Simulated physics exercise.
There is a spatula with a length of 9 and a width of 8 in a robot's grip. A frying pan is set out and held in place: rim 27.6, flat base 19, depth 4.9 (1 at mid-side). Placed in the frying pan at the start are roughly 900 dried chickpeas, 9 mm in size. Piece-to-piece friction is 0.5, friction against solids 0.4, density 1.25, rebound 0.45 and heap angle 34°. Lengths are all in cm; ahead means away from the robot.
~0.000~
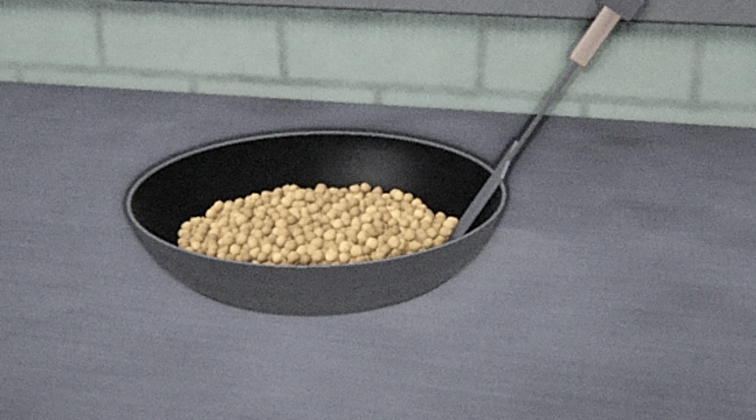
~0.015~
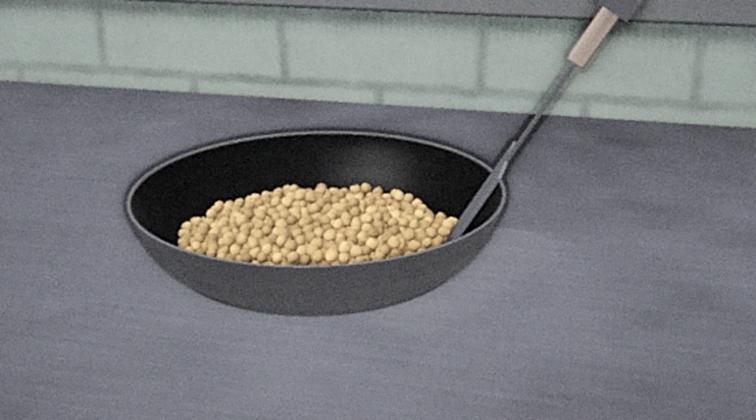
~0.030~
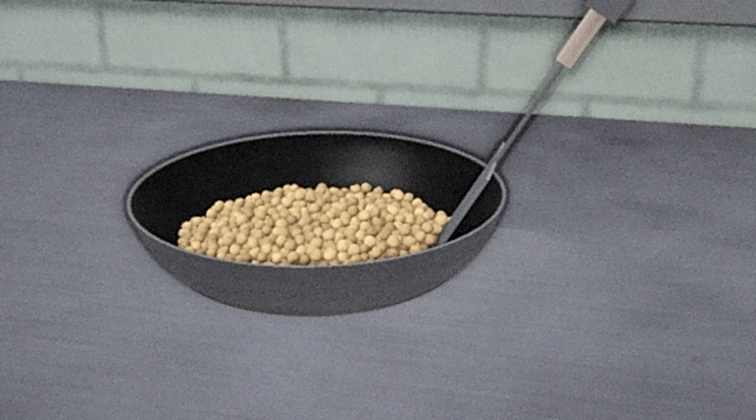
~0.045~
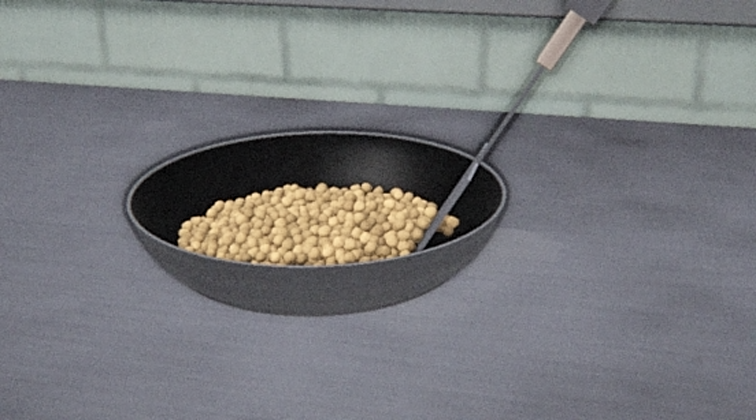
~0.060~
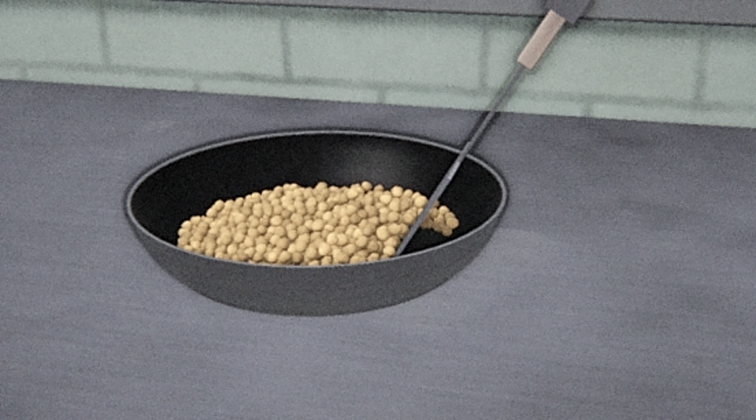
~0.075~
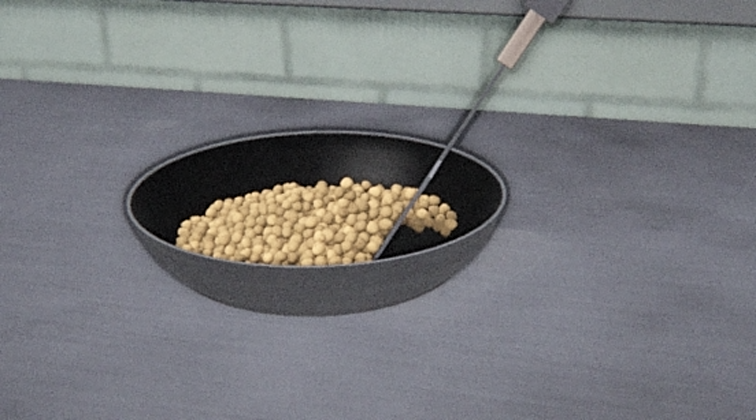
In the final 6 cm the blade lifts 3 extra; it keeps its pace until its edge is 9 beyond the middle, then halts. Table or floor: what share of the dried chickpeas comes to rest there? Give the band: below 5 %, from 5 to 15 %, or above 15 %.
Band: From 5 to 15 %.
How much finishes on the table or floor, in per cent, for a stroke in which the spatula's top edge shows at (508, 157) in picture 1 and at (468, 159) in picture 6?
About 0 per cent.
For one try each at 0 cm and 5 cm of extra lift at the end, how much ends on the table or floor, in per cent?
Result: Approx. 10 % and 10 %, one try each.
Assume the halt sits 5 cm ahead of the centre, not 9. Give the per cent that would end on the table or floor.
Result: Approx. 0 %.
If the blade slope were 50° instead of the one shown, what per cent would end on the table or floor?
Near 10 %.
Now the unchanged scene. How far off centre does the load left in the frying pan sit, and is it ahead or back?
Roughly 4.5 centimetres ahead.
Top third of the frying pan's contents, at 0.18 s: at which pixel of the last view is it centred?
It is centred at roughly (248, 208).
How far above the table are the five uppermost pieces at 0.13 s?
5 cm or so.
After 0.13 s, sloping 59°, highest piece 5 above the table; 900 in the frying pan.
After 0.18 s, sloping 59°, highest piece 8 above the table; 900 in the frying pan.
After 0.41 s, sloping 59°, highest piece 6 above the table; 820 in the frying pan, 77 on the table or floor, 3 on the blade or in flight.
After 1.46 s, sloping 59°, highest piece 5 above the table; 820 in the frying pan, 80 on the table or floor.
At rest, 820 in the frying pan, 80 on the table or floor. That is 9 % on the table or floor.
